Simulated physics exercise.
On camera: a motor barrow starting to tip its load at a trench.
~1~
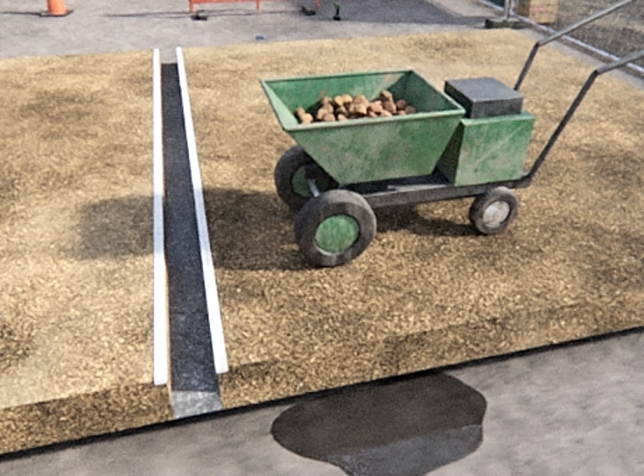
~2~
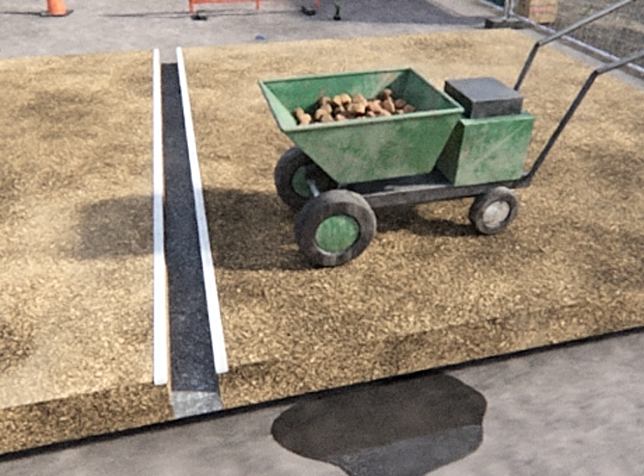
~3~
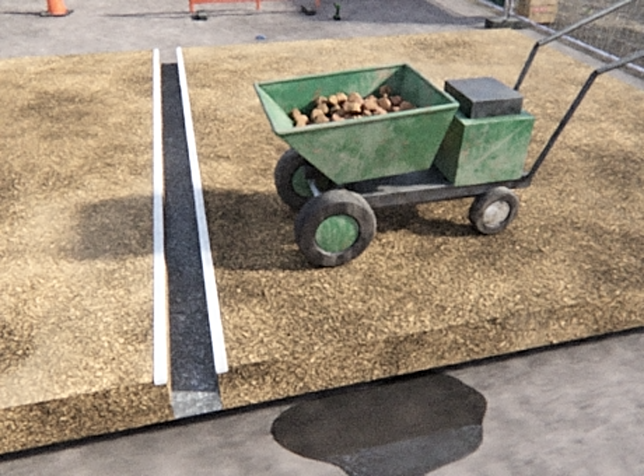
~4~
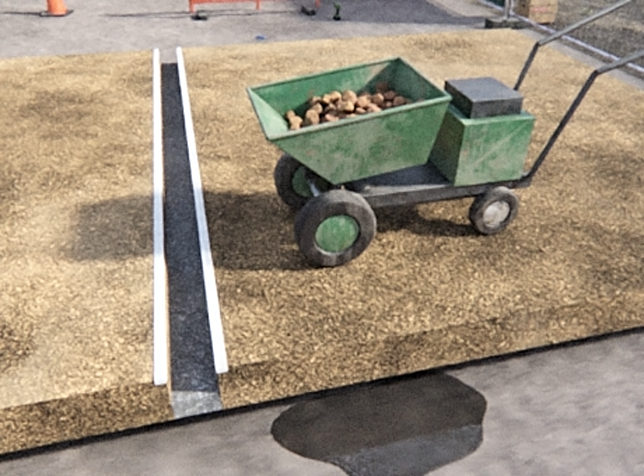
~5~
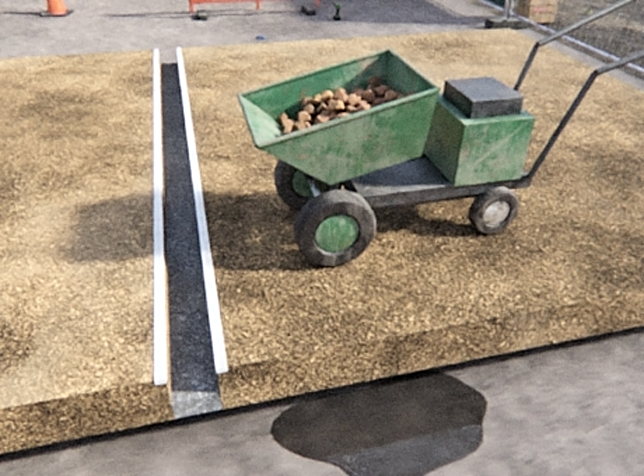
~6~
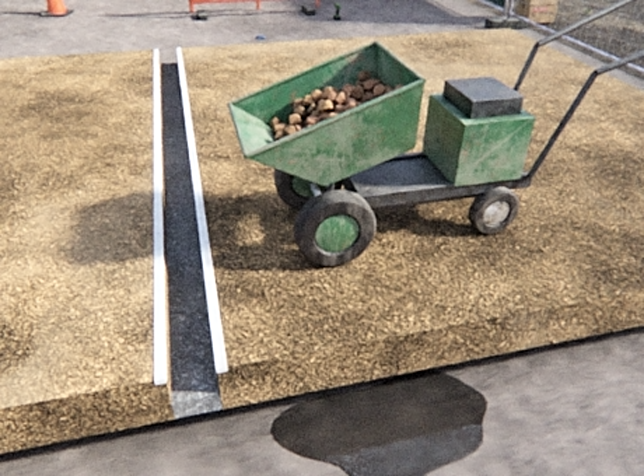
On a bed of coarse, sandy-brown ground beside grey paving, seen from slightly above in a steady view, a narrow dark trench edged with white strips runs away from the viewer at left. To its right stands a green motor barrow with dark wheels and handles, its skip holding brown clods. The skip starts level, then tilts gradually down toward the left, while the wheels stay still.
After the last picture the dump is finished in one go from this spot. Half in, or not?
The trench ends with more than half of it.
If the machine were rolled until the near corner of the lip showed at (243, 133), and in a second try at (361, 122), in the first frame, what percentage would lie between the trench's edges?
Roughly 30 per cent, and 30 per cent.
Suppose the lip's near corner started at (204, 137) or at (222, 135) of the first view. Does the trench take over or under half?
In turn: The smaller part; less than half.
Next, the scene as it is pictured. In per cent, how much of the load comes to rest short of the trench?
Some 5 per cent.
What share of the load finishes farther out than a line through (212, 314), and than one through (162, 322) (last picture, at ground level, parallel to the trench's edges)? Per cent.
The first gives 80 %, the second 10 %.
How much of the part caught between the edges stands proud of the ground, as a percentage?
About 20 per cent.
Soon, skip tipped steeply; all in the skip.
A while on, skip tipped right over; most in the skip; a stray few short of the trench; a small part in or heaped over the trench; a stray few beyond it; a stray few falling.
Towards the end, skip tipped right over; about a quarter in the skip; a stray few short of the trench; about two thirds in or heaped over the trench; a small part beyond it.
Finally, skip tipped right over; about a quarter in the skip; a small part short of the trench; about two thirds in or heaped over the trench; a small part beyond it.
